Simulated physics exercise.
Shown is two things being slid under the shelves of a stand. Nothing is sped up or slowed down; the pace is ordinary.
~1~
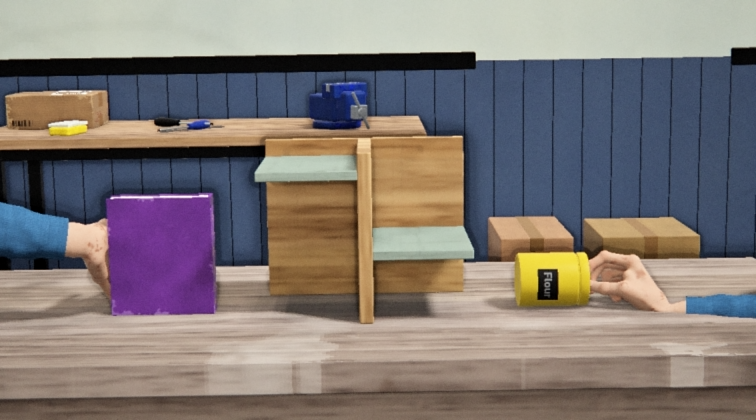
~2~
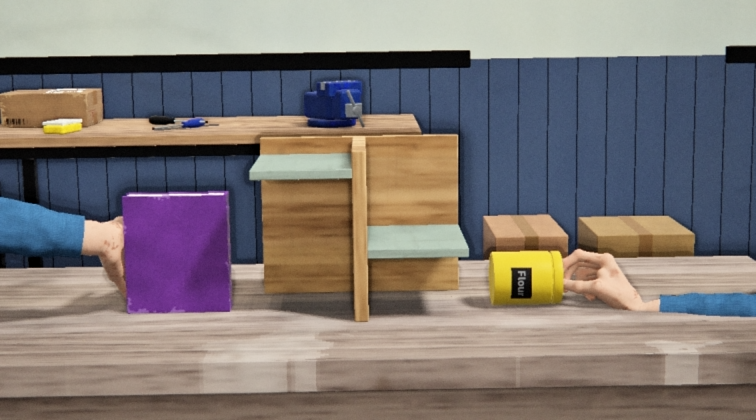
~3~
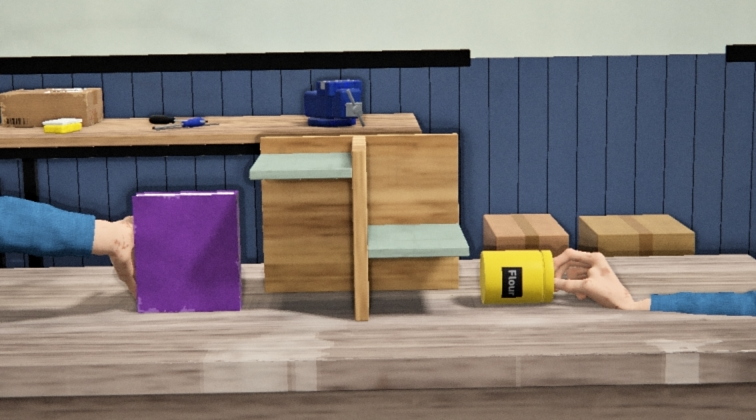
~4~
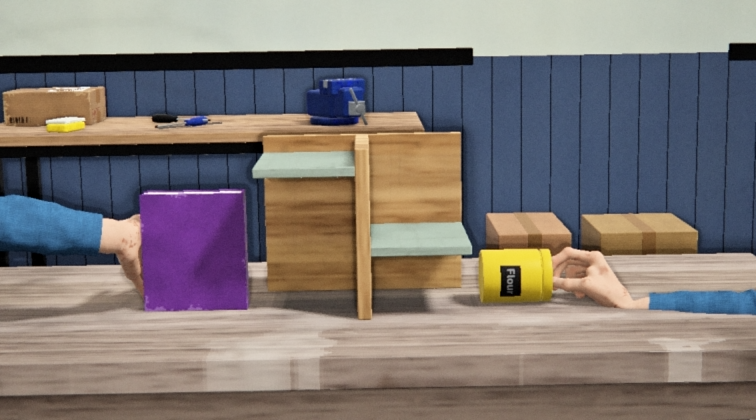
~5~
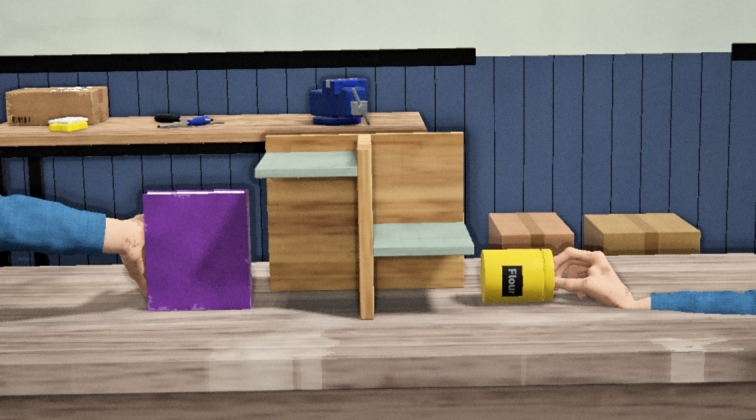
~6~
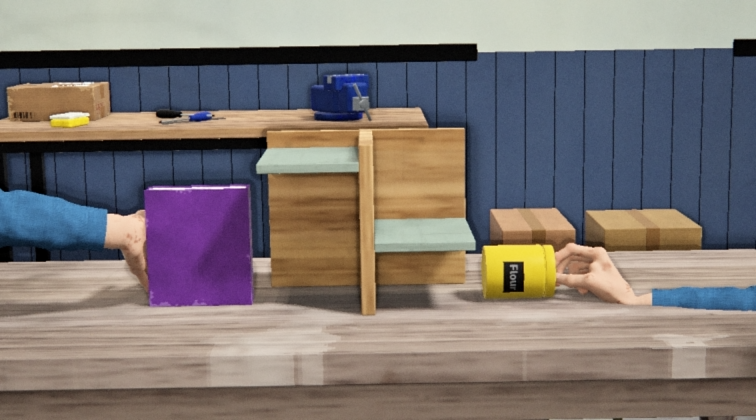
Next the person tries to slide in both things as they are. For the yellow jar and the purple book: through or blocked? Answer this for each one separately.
As I see it, yellow jar: In. Purple book: In.
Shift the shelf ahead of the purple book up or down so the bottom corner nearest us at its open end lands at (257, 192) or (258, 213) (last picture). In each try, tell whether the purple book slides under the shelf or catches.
Passes underneath; is blocked.
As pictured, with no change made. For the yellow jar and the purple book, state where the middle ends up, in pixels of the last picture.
Final spots: Yellow jar at (435, 274), purple book at (300, 244).
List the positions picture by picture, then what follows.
Hands sliding the things forward; yellow jar (552, 279); purple book (163, 254); shelf (365, 227), in the first picture.
Hands sliding the things forward; purple book (178, 252); shelf (360, 225), in the second picture.
Hands sliding the things forward; yellow jar (516, 277); shelf (360, 224), in the third picture.
Hands sliding the things forward; purple book (195, 250); shelf (363, 223), in the fourth picture.
Hands sliding the things forward; yellow jar (517, 276); shelf (366, 223), in the fifth picture.
Hands sliding the things forward; yellow jar (518, 272); purple book (200, 246); shelf (367, 219), in the sixth picture.
Then, 0.44 s on from there, yellow jar sliding up to the opening near (487, 272); purple book sliding up to the opening near (235, 245).
Then, 0.80 s on from there, yellow jar part of the way in near (446, 273); purple book part of the way in near (279, 244).
In the end, the yellow jar clears the shelf, near (435, 274); the purple book clears the shelf, near (300, 244).
